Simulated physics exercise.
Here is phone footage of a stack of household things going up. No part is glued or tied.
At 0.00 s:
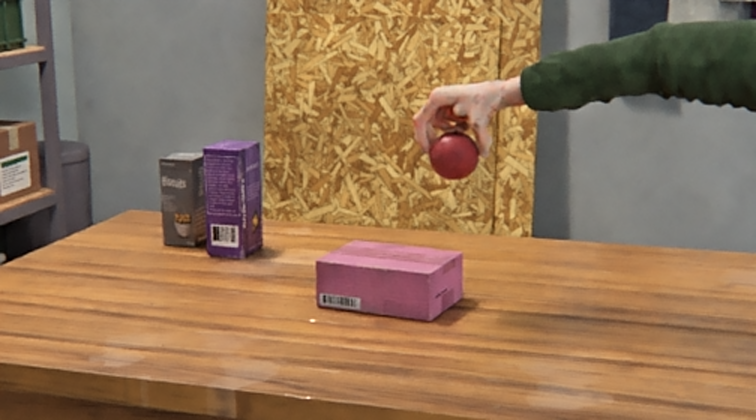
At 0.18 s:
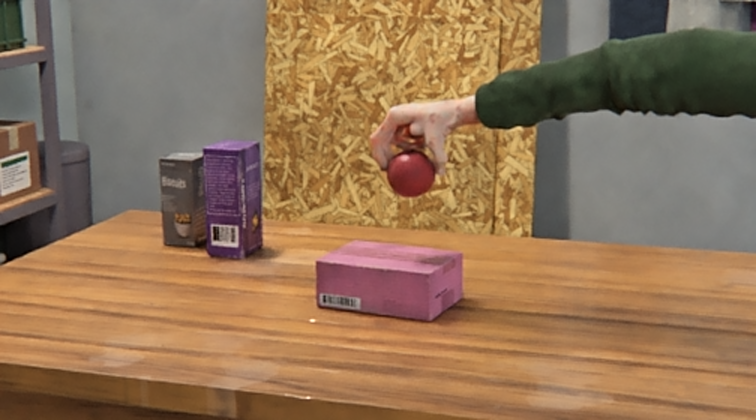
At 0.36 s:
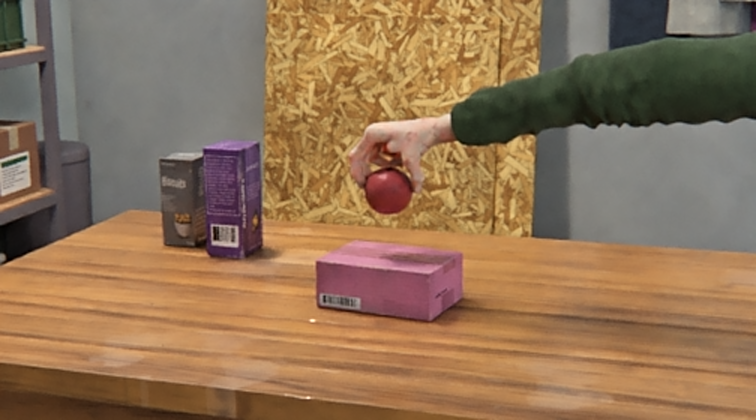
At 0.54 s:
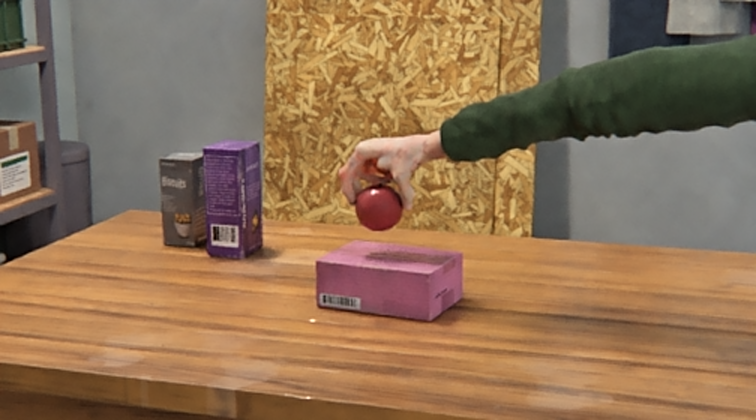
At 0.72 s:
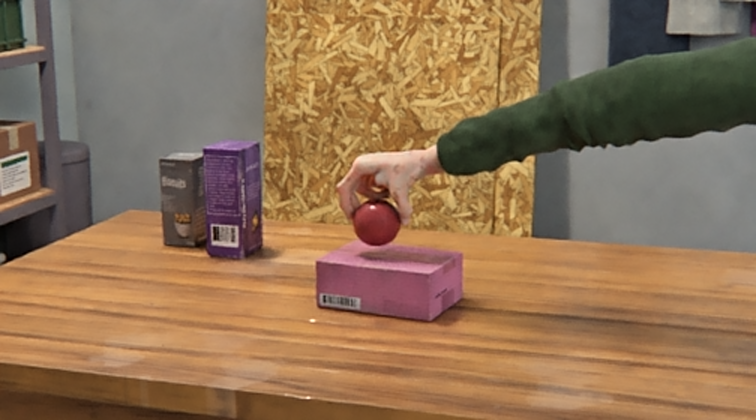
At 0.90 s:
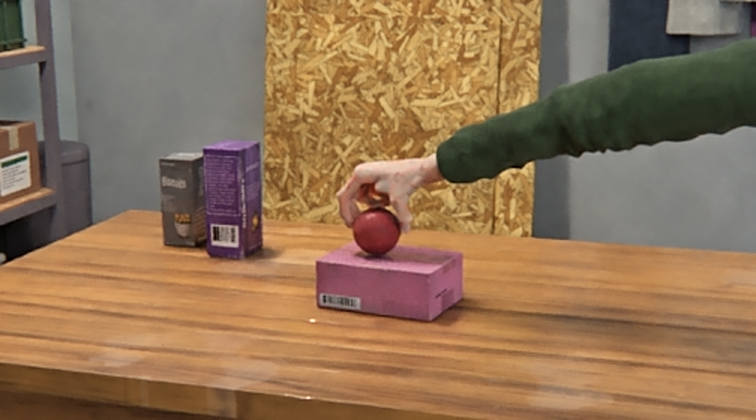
We see a hand in a green sleeve carry a round red object leftward and down over a pink box on a wooden table, then lower it onto the box top, fingers still around it, while purple and grey cartons stand still.
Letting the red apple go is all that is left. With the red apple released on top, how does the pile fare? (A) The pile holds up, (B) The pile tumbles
(A) The pile holds up.
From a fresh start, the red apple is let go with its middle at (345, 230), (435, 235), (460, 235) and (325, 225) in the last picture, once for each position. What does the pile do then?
Try one: It stands firm; try two: It stands firm; try three: It topples; try four: It topples.
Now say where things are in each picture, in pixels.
The first picture shows coming down; red apple (455, 156); purple carton (234, 198).
The second picture shows coming down; red apple (412, 174); grey carton (185, 200).
The third picture shows coming down; red apple (389, 191); pink box (390, 279).
The fourth picture shows coming down; red apple (379, 207); purple carton (234, 198).
The fifth picture shows coming down; red apple (377, 222); grey carton (185, 200).
The sixth picture shows in place under the hand; red apple (377, 231); pink box (390, 279).
Around 1.90 s, nothing moves.
Around 3.00 s, red apple resting near (377, 231).
Finally (4.0 s), all 4 still in place. Final places as the last picture's camera would see them, red apple near (376, 231). The pile keeps its balance.
